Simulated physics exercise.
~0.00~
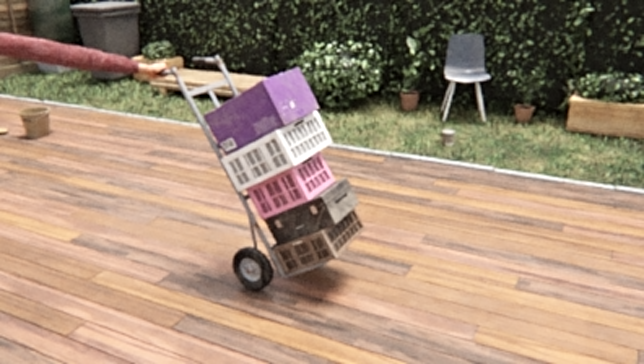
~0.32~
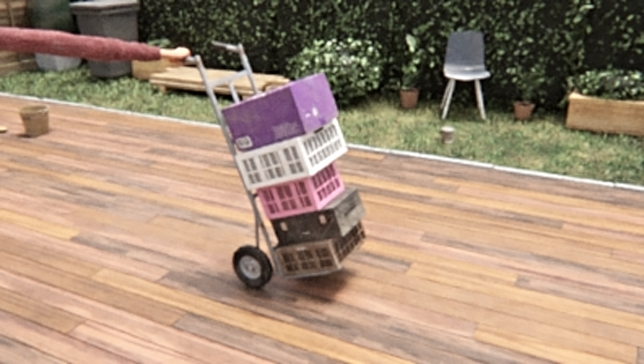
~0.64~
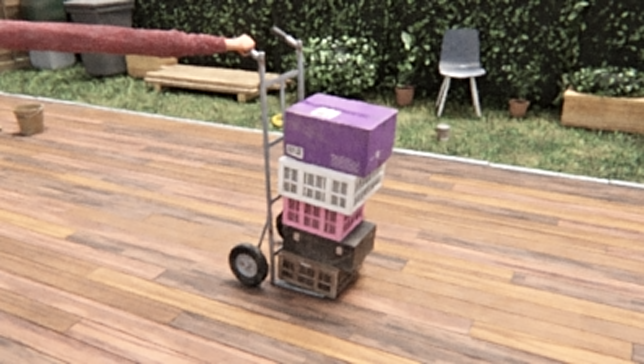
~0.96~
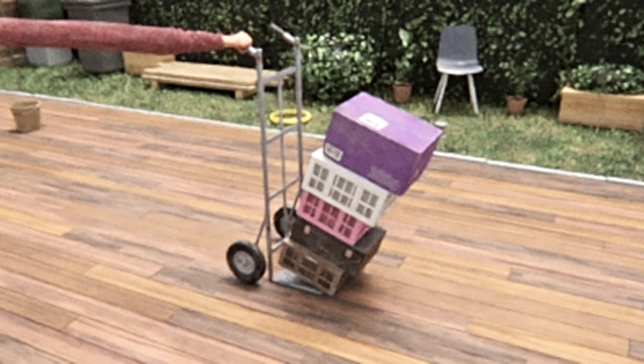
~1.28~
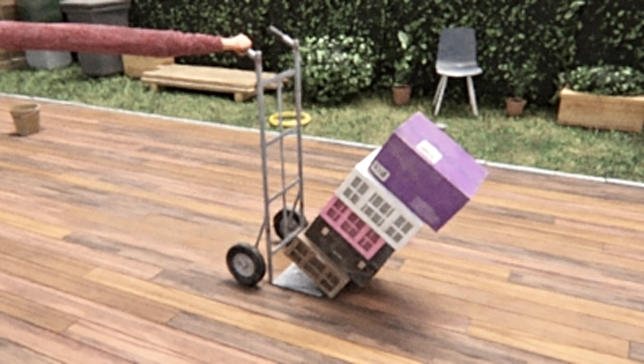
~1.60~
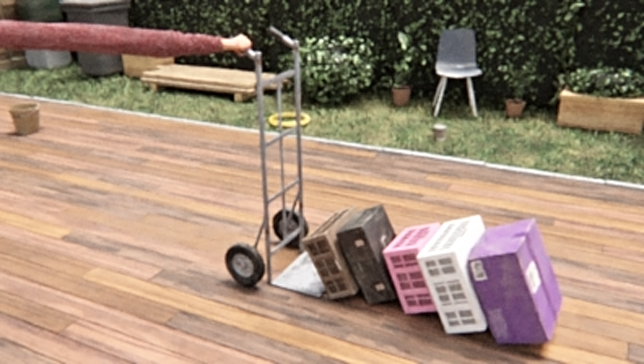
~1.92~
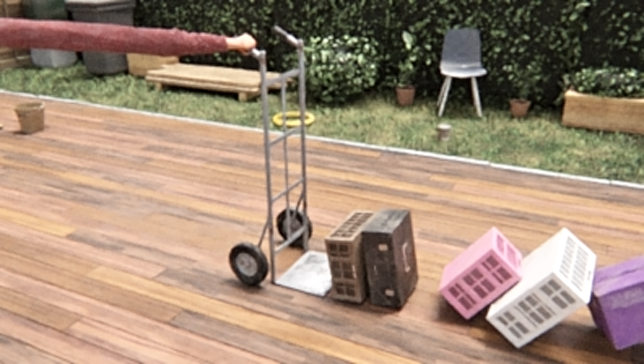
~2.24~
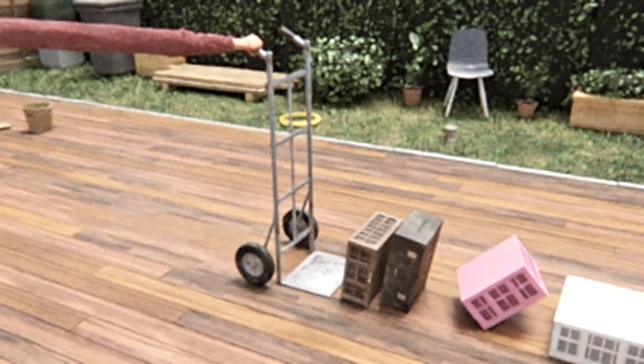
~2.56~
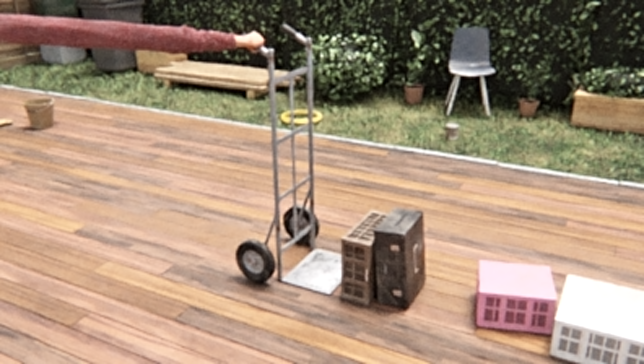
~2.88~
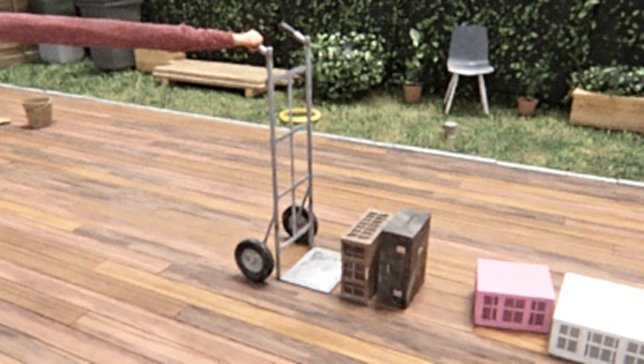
A stack of five boxes and crates toppled forward off a hand truck as an arm swung it upright on a wooden deck; the purple, white and pink ones tumbled away to the right, while the brown and black ones ended on their sides by the plate.
